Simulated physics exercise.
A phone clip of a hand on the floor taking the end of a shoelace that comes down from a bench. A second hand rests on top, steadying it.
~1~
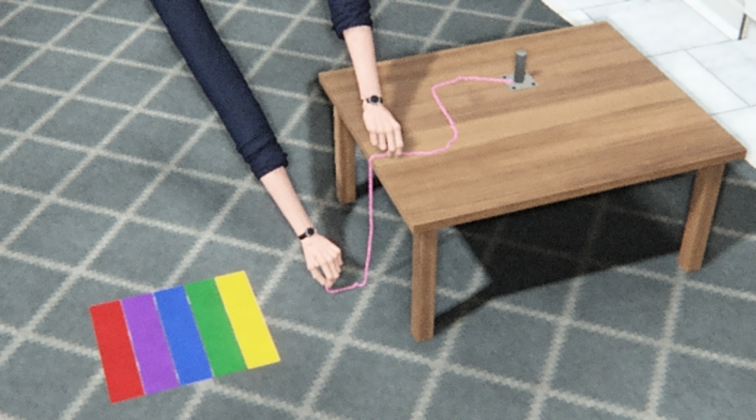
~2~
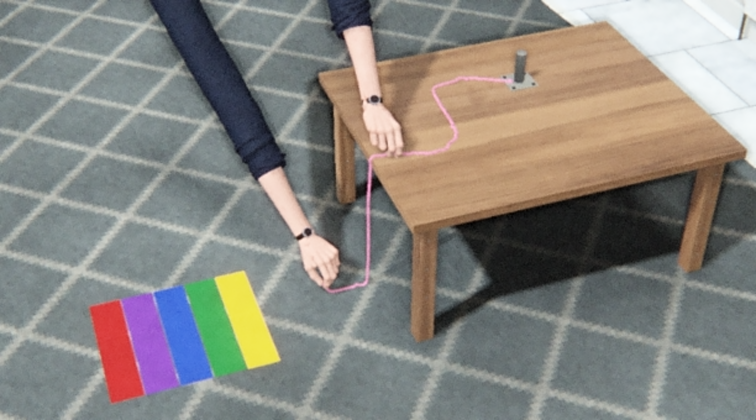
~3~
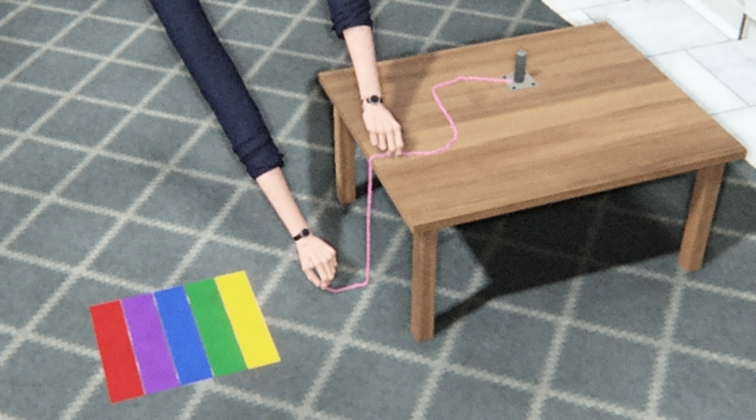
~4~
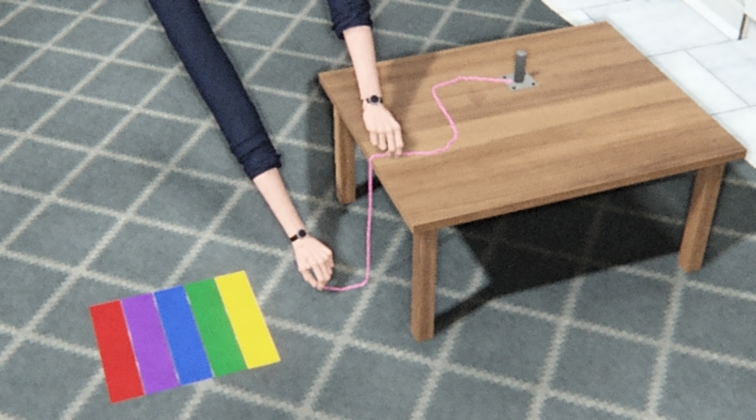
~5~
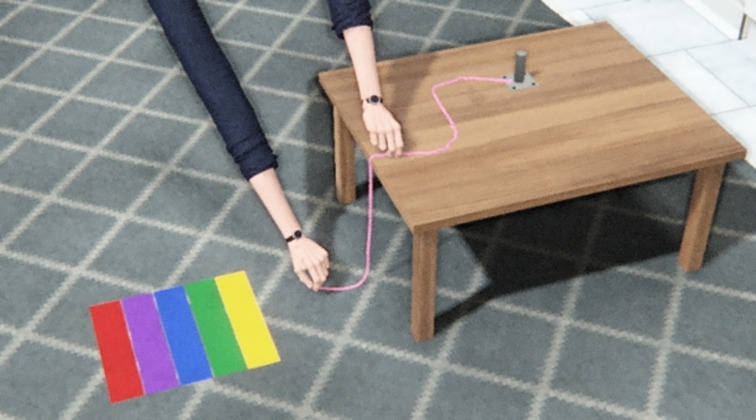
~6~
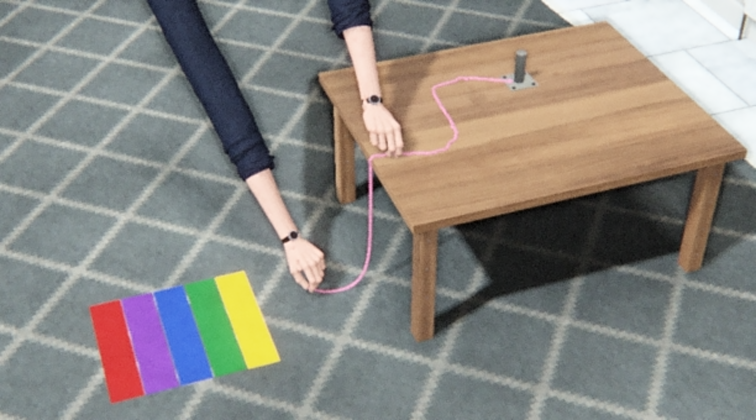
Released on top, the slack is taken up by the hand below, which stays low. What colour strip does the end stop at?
Red.
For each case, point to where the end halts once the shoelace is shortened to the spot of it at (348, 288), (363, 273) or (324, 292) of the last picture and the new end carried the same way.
Cut 1: About (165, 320). Cut 2: About (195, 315). Cut 3: About (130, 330).
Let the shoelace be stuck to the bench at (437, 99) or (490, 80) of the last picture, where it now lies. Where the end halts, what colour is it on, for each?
Try 1 - purple; try 2 - red.
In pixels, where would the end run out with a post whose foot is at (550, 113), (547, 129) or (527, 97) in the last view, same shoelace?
About (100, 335), (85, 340) and (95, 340).
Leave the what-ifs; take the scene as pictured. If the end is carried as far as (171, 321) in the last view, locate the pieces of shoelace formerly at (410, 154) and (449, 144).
The first at (348, 199), the second at (359, 157).
Soon after, end near (171, 321); over blue.
After that, end near (129, 331); over purple.
At the stop, end near (104, 337); over red. Over red.
